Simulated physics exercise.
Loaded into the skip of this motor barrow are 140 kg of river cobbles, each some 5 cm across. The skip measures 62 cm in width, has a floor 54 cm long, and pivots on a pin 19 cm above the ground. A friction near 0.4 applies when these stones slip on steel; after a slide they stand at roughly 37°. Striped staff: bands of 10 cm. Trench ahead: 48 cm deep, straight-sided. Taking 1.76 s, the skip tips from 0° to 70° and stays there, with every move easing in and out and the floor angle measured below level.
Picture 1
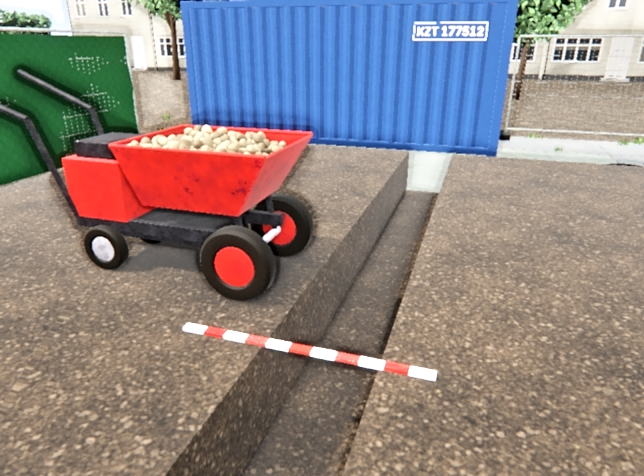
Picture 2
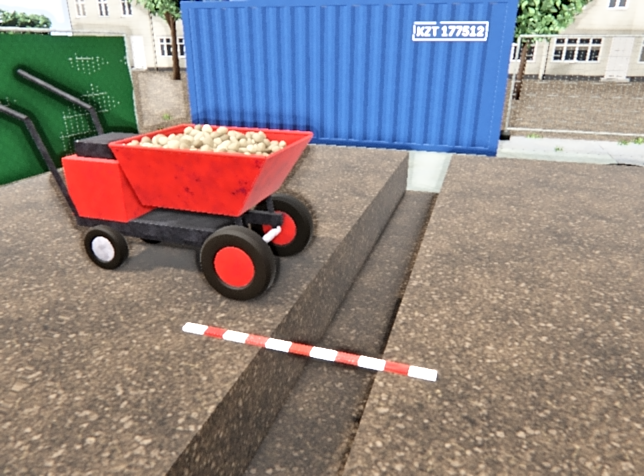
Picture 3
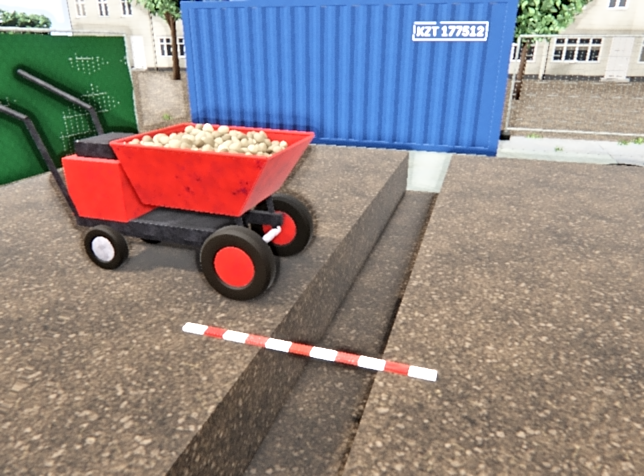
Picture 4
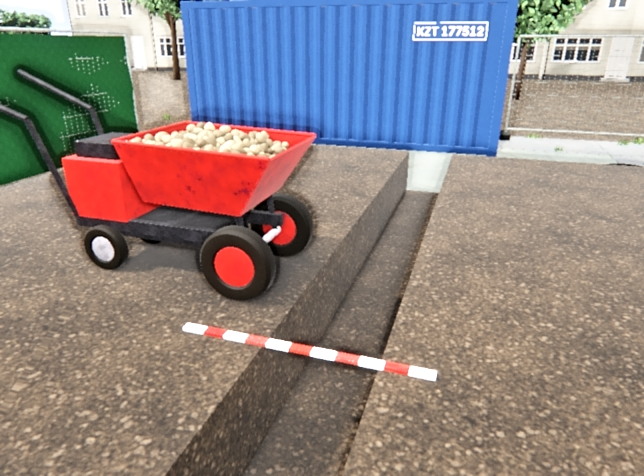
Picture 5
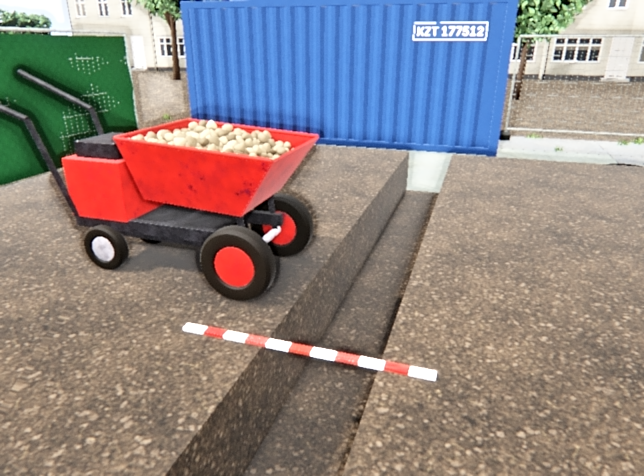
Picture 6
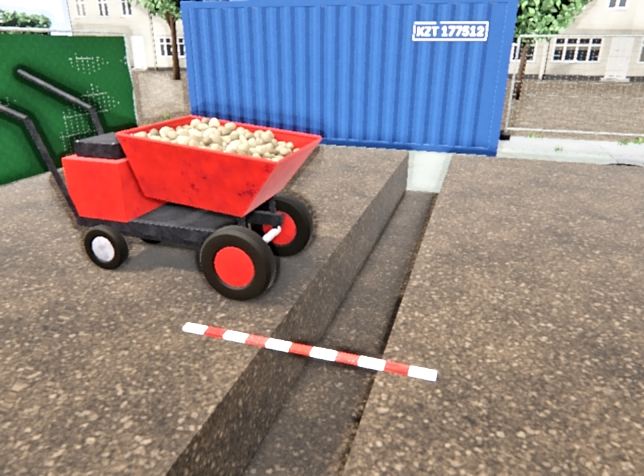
On an outdoor yard of brown, gritty ground, a red motor barrow loaded with pale cobbles stands beside a straight-sided trench, with a red-and-white staff lying across it and a blue container behind. At first the skip sits level and still, then it begins tilting slightly forward to the right, while the wheels stay put.
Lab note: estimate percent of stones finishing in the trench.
Approx. 70 %.
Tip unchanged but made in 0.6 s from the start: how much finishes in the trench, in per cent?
45 per cent.
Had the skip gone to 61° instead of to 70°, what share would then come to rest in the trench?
Share in trench: Approx. 50%.
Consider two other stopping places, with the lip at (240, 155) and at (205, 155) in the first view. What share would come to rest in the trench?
Roughly 90 in a hundred, then 95 in a hundred.
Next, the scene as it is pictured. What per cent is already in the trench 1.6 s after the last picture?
About 25 per cent by then.
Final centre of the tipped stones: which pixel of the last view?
Roughly at (381, 355).
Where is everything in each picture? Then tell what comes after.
Lip at (265, 158), floor tilted 0°, highest stones at (222, 135), in the first picture.
Lip at (265, 158), floor tilted 0°, highest stones at (223, 135), in the second picture.
Lip at (267, 159), floor tilted 1°, highest stones at (224, 134), in the third picture.
The skip is at 2°, its lip at (269, 160); the top of the load is at (219, 133), in the fourth picture.
Lip at (272, 162), floor tilted 4°, highest stones at (216, 131), in the fifth picture.
The skip is at 5°, its lip at (276, 164); the top of the load is at (211, 128), in the sixth picture.
Then, 1.0 s after the last picture the floor is at 59°, 98 % in the skip, 2 % in the trench; the foremost stones are at (386, 246).
Then, 1.6 s after the last picture the floor is at 70°, 57 % in the skip, 25 % in the trench, 17 % past the trench; the foremost stones are at (493, 306).
Then, 1.9 s after the last picture the floor is at 70°, 35 % in the skip, 39 % in the trench, 27 % past the trench; the foremost stones are at (547, 315).
Then, 3.9 s after the last picture the floor is at 70°, 3 % in the skip, 70 % in the trench, 27 % past the trench; the foremost stones are at (568, 308).
